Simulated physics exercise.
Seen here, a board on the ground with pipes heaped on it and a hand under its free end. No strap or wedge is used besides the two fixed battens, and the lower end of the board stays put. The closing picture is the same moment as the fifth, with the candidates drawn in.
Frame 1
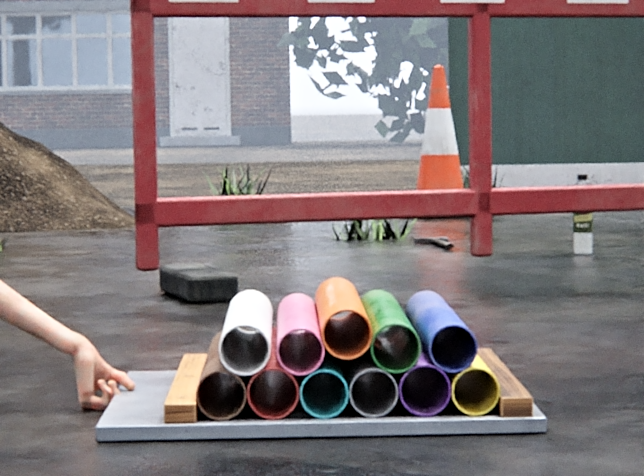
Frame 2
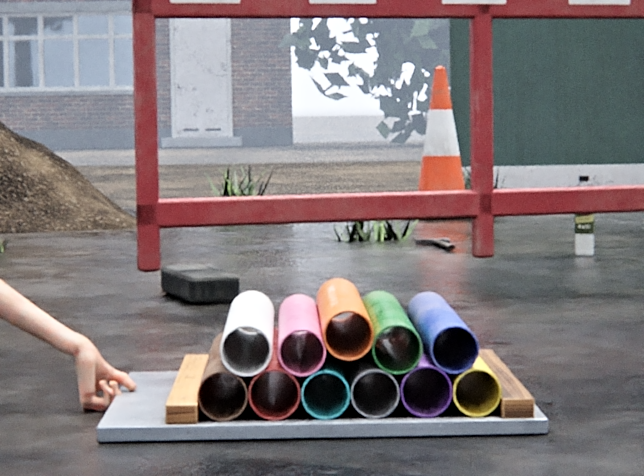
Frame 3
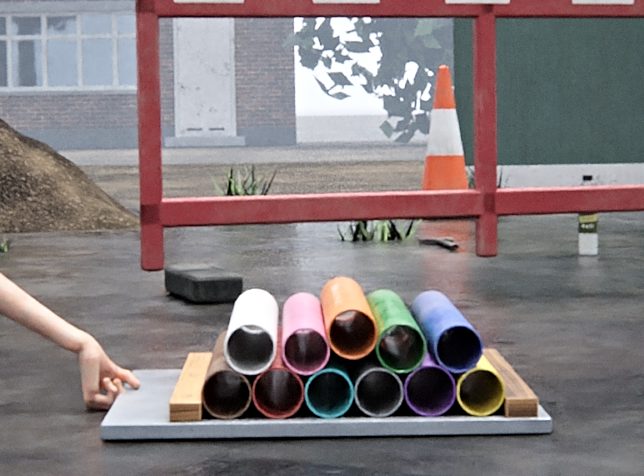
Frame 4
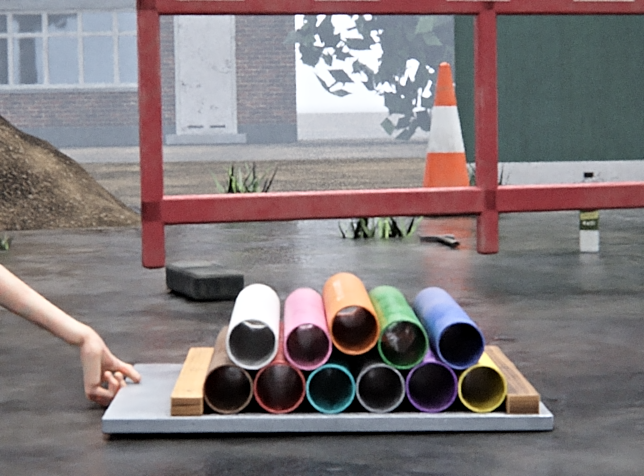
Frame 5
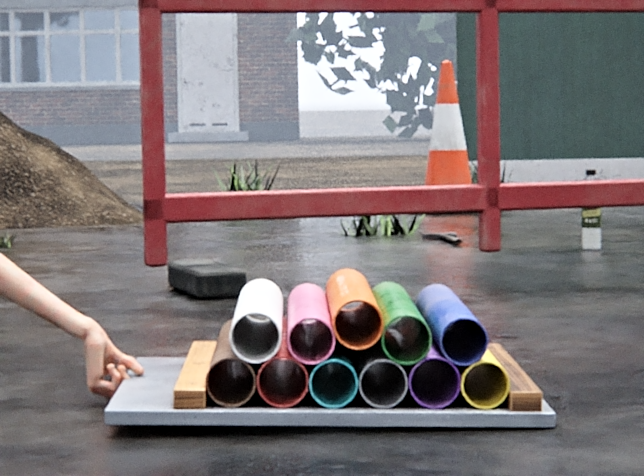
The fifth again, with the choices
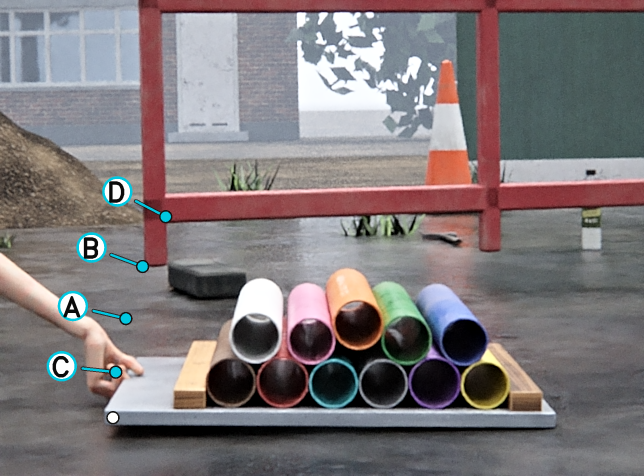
Coloured pipes stacked on a grey board between wooden blocks, rising slightly as a hand lifts the board's left end.
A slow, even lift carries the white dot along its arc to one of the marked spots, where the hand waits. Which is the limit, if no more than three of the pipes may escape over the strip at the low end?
The highest mark that will do is B.
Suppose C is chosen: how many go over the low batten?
At C the number is none.
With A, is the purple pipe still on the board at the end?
Yes, with A.
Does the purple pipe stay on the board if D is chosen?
The purple pipe: Yes.
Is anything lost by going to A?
At A: No.
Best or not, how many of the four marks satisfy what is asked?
The number is three.
On the marked copy, A at (126, 318); B at (142, 266); C at (116, 372); D at (166, 217); the white dot at (113, 418).
Following B. Soon after the start, board at 15°.
Later, board at 22°.
In the end, board at 22°, none over the low batten.
As for the rest, A none over the low batten; C none over the low batten; D four over the low batten (green, blue, pink, orange).
